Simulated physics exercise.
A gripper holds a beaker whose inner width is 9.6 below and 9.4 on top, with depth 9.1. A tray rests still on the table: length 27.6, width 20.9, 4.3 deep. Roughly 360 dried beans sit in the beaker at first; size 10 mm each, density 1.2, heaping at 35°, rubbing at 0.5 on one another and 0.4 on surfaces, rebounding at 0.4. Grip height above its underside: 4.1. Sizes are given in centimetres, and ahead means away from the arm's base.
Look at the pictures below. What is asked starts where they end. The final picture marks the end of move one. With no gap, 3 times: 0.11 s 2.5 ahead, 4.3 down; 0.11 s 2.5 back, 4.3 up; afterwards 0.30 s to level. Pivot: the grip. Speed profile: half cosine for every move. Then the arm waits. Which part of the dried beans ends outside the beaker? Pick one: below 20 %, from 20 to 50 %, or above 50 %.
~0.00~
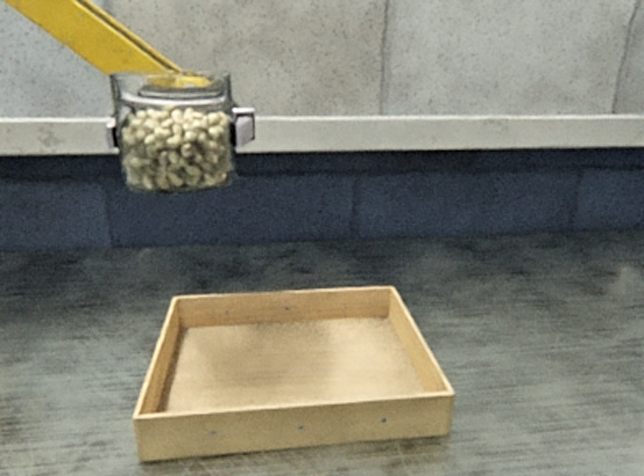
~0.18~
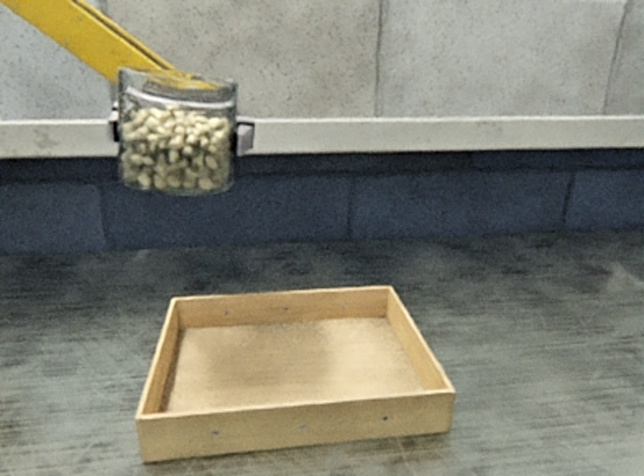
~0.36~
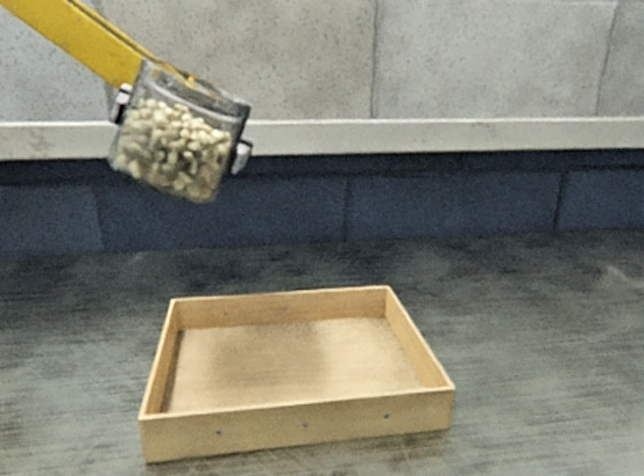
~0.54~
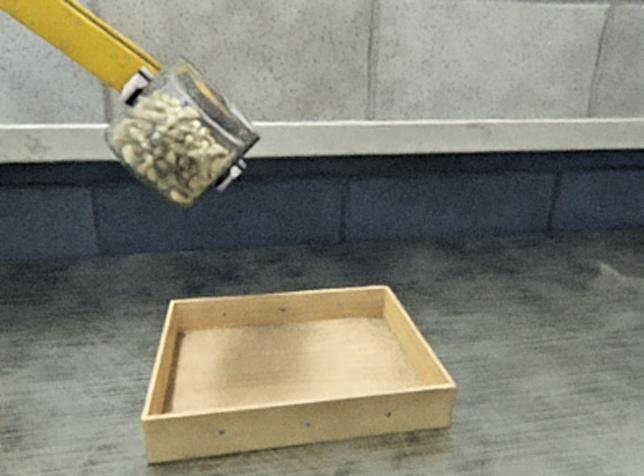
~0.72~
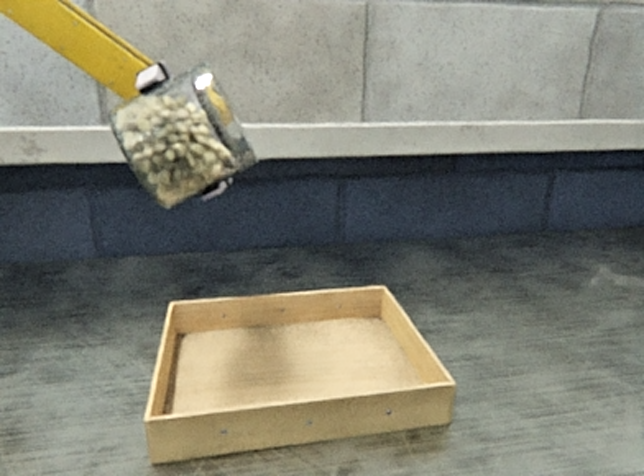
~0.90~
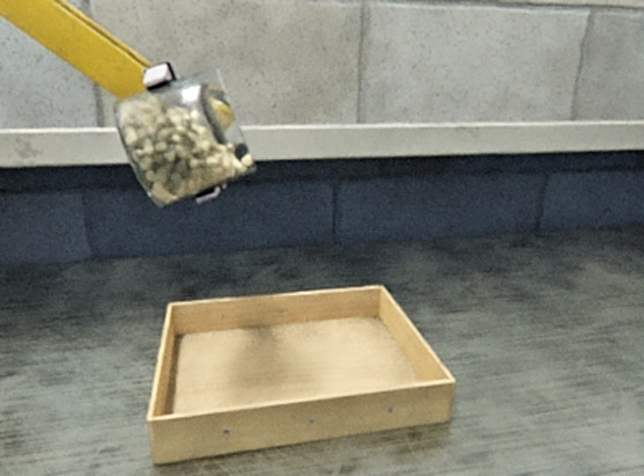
Below 20 %.
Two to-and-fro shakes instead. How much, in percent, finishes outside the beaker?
About 5 per cent, then.
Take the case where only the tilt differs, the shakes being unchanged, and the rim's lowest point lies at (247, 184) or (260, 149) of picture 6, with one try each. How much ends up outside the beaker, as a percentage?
30 % and 0 %.
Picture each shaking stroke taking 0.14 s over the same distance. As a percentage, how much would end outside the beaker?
It would come to roughly 0 %.
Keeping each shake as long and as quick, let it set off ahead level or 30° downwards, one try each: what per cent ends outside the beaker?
I'd say close to 60 percent for the first and close to 25 percent for the second.
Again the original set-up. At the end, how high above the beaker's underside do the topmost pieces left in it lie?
Roughly 7.5 cm.
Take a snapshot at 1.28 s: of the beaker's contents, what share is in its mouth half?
Around 35 in a hundred.
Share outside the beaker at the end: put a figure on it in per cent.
Around 10 percent.
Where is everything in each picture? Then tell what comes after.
In the first frame, the beaker middle at (177, 130), level; upper third of the load around (177, 131), from x 125 to 230, top at y 115; 360 in the beaker.
In the second frame, the beaker middle at (179, 131), tilted 7° forward; upper third of the load around (173, 133), from x 125 to 225, top at y 115.
In the third frame, the beaker middle at (181, 133), tilted 25° forward; upper third of the load around (163, 131), from x 120 to 225, top at y 110.
In the fourth frame, the beaker middle at (185, 135), tilted 46° forward; upper third of the load around (158, 125), from x 115 to 225, top at y 100.
In the fifth frame, the beaker middle at (187, 137), tilted 64° forward; upper third of the load around (159, 122), from x 120 to 220, top at y 100.
In the sixth frame, the beaker middle at (188, 139), tilted 71° forward; upper third of the load around (159, 125), from x 125 to 245, top at y 105; 360 in the beaker.
After 1.28 s, tilted 71° forward, highest piece 27 above the table; 351 in the beaker, 1 in the tray, 8 in flight or on a rim.
After 1.67 s, tilted 51° forward, highest piece 27 above the table; 320 in the beaker, 21 in the tray, 1 on the table or floor, 18 in flight or on a rim.
After 2.06 s, level, highest piece 30 above the table; 317 in the beaker, 42 in the tray, 1 on the table or floor.
After 3.11 s, level, highest piece 30 above the table; 317 in the beaker, 42 in the tray, 1 on the table or floor.
In the end, 317 in the beaker, 42 in the tray, 1 on the table or floor. That is 12 % outside the beaker.
